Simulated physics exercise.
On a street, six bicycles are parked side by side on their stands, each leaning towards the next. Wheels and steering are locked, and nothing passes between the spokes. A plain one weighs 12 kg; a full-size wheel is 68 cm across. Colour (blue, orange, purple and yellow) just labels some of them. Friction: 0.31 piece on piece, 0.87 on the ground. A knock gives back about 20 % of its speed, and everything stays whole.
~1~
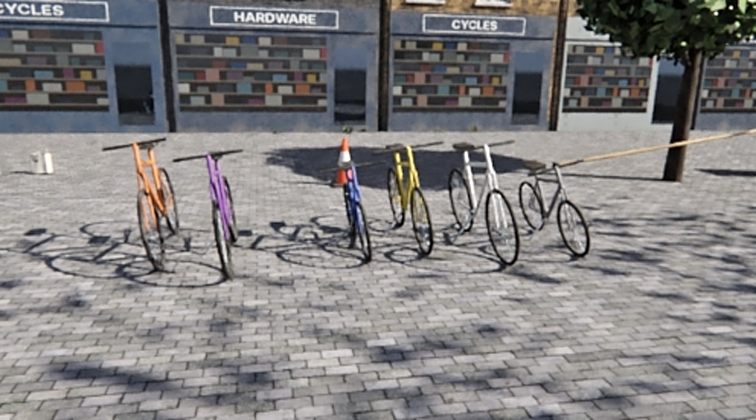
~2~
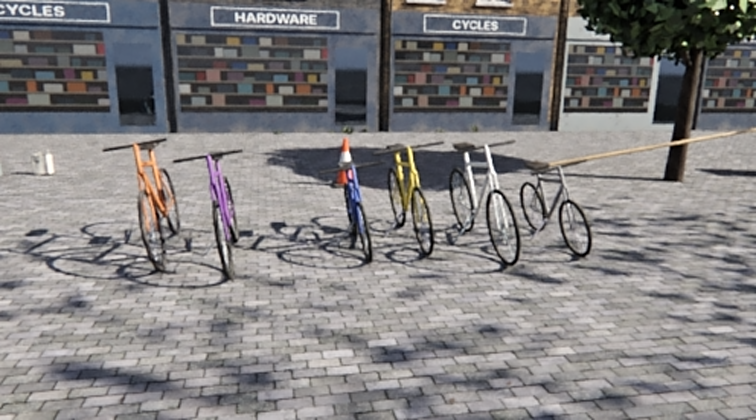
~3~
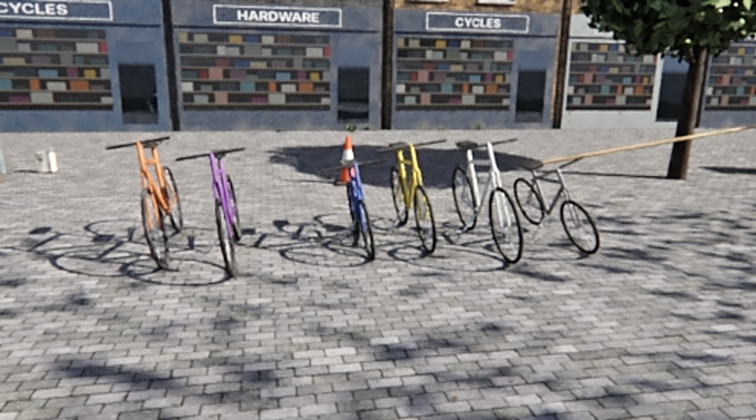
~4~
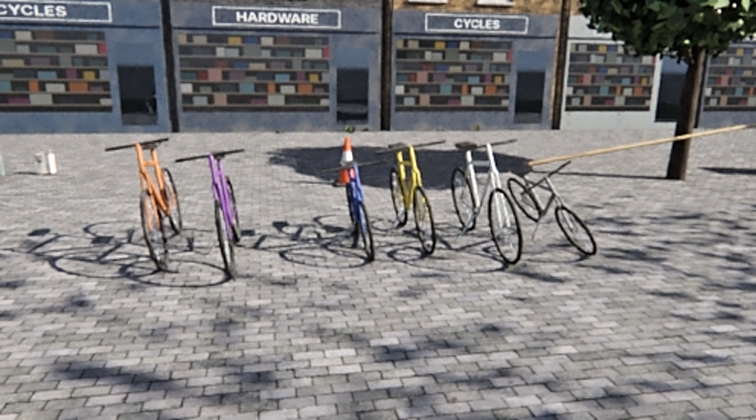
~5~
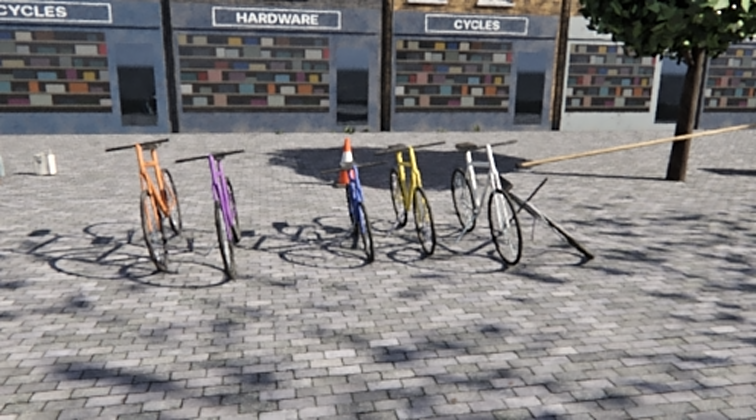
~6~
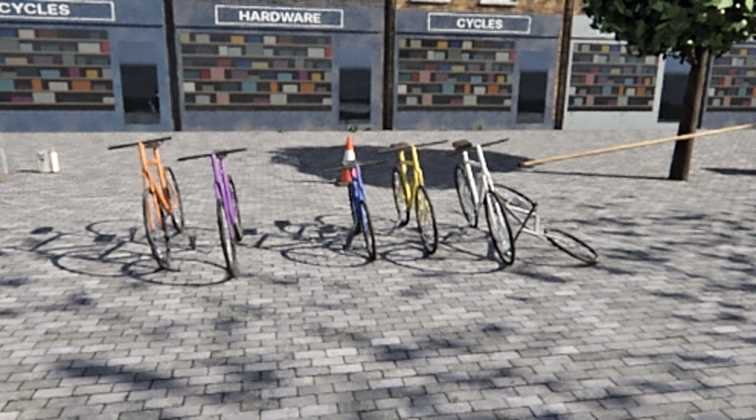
A long pole nudging the rightmost of six parked bicycles, which tips over leftward against the white one beside it.
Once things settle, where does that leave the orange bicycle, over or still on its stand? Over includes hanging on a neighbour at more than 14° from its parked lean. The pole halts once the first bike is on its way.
The orange bicycle stays standing.
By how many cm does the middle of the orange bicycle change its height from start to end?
About 0 cm lower.
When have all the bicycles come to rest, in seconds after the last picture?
Around 2.0 s.
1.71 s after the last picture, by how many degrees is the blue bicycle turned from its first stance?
About 80°.
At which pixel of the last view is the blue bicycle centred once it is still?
At about (302, 226).
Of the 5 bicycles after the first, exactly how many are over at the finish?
It comes to 3.
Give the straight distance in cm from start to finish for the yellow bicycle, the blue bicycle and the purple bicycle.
About: Yellow 100, blue 60, purple 0.
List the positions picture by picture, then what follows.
In the first frame (we follow the side turned to the camera), pole end (558, 166) 11 cm from the first bicycle; orange bicycle (137, 216); blue bicycle (366, 221); yellow bicycle (428, 208); no other piece has moved.
In the second frame, pole end pushing; orange bicycle (138, 217).
In the third frame, pole end pushing; orange bicycle (141, 215); no other piece has moved.
In the fourth frame, pole end pushing; orange bicycle (140, 216); no other piece has moved.
In the fifth frame, pole end (521, 166) stopped; orange bicycle (140, 217); no other piece has moved.
In the sixth frame, pole end (523, 165) stopped; orange bicycle (143, 215); blue bicycle (370, 220); yellow bicycle (433, 207); steepest lean 5°, the bicycle at (507, 216); one has shifted.
Then, 0.31 s on from the sixth picture, 1 of the 5 other bicycles over; orange bicycle unmoved.
Then, 0.83 s on from the sixth picture, 2 of the 5 other bicycles over; orange bicycle unmoved; yellow bicycle tipped 21°.
Then, 1.33 s on from the sixth picture, 3 of the 5 other bicycles over; orange bicycle unmoved; yellow bicycle tipped 53°.
Then, 1.71 s on from the sixth picture, 3 of the 5 other bicycles over; orange bicycle unmoved; yellow bicycle lying flat.
Finally, 3 of the 5 other bicycles over; orange bicycle unmoved; blue bicycle lying flat; yellow bicycle lying flat. Two left standing. Seen by the last camera, middles, orange bicycle near (160, 192), blue bicycle near (302, 226).
